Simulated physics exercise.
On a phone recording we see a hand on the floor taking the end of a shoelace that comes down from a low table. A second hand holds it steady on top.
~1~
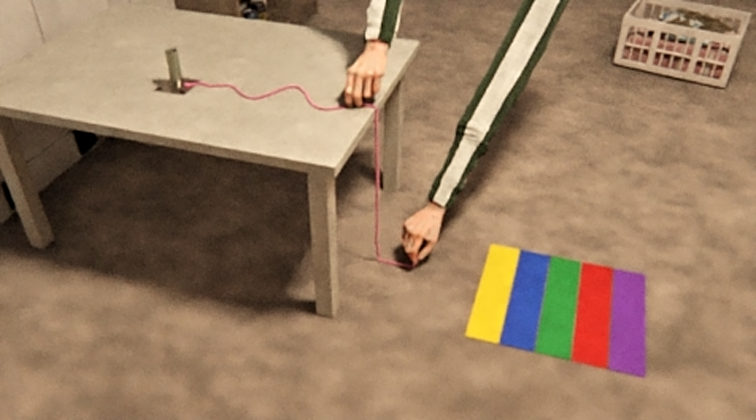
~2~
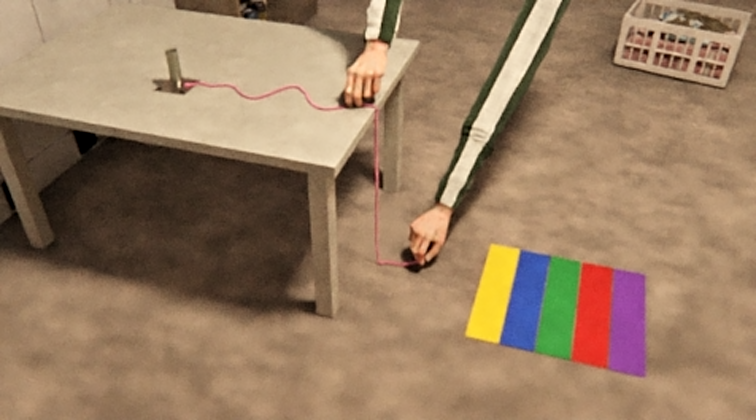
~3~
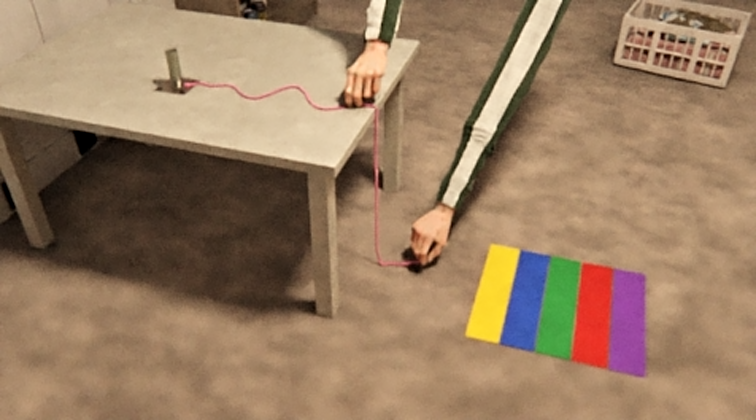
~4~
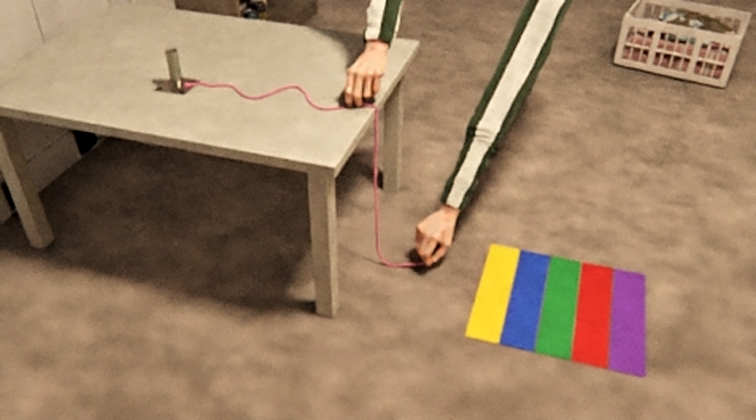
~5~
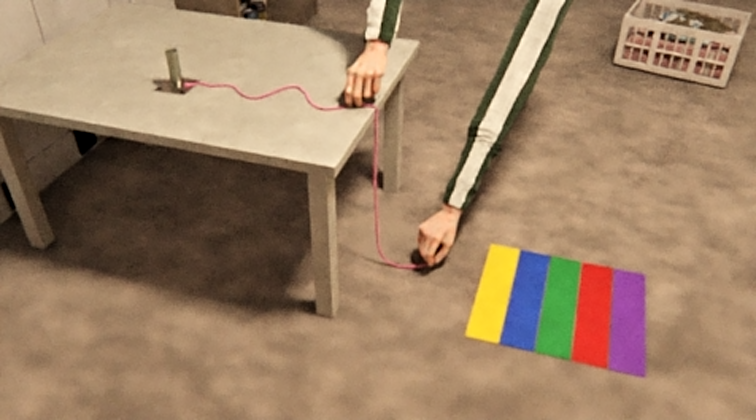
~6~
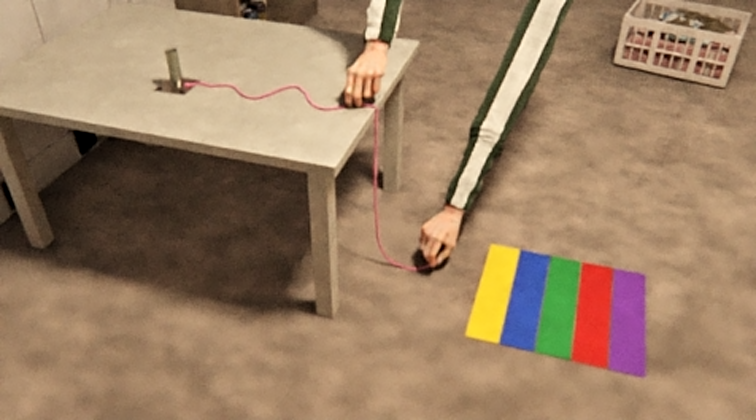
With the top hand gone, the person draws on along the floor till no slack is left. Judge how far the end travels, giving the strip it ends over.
It ends over the red strip.
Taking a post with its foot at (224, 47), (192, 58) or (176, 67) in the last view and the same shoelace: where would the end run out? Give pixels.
One per try, in order: (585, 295), (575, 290), (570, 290).
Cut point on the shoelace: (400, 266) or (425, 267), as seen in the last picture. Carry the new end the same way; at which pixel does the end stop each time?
In turn, around (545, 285) and around (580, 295).
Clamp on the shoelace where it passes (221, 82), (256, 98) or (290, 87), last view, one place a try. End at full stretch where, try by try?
Approximately (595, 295), (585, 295) and (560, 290) respectively.
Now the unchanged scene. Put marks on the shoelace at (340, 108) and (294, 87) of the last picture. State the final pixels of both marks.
The first settles around (389, 122), the second around (317, 100).
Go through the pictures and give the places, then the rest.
In the first frame, end (417, 258); yellow (486, 321); blue (520, 328); green (555, 336); red (591, 344); purple (628, 353).
In the second frame, end (424, 260); shoelace through (217, 86) (274, 93) (321, 109) (376, 127) (377, 192) (377, 252).
In the third frame, end (426, 260).
In the fourth frame, end (431, 261); shoelace through (217, 86) (274, 93) (321, 109) (376, 127) (375, 191) (378, 252).
In the fifth frame, end (433, 262).
In the sixth frame, end (436, 262); shoelace through (217, 86) (274, 93) (321, 109) (376, 127) (375, 191) (383, 252).
A little later, end near (528, 282); over blue.
Next, end near (573, 291); over green.
When it is tight, end near (601, 297); over red. The red one.
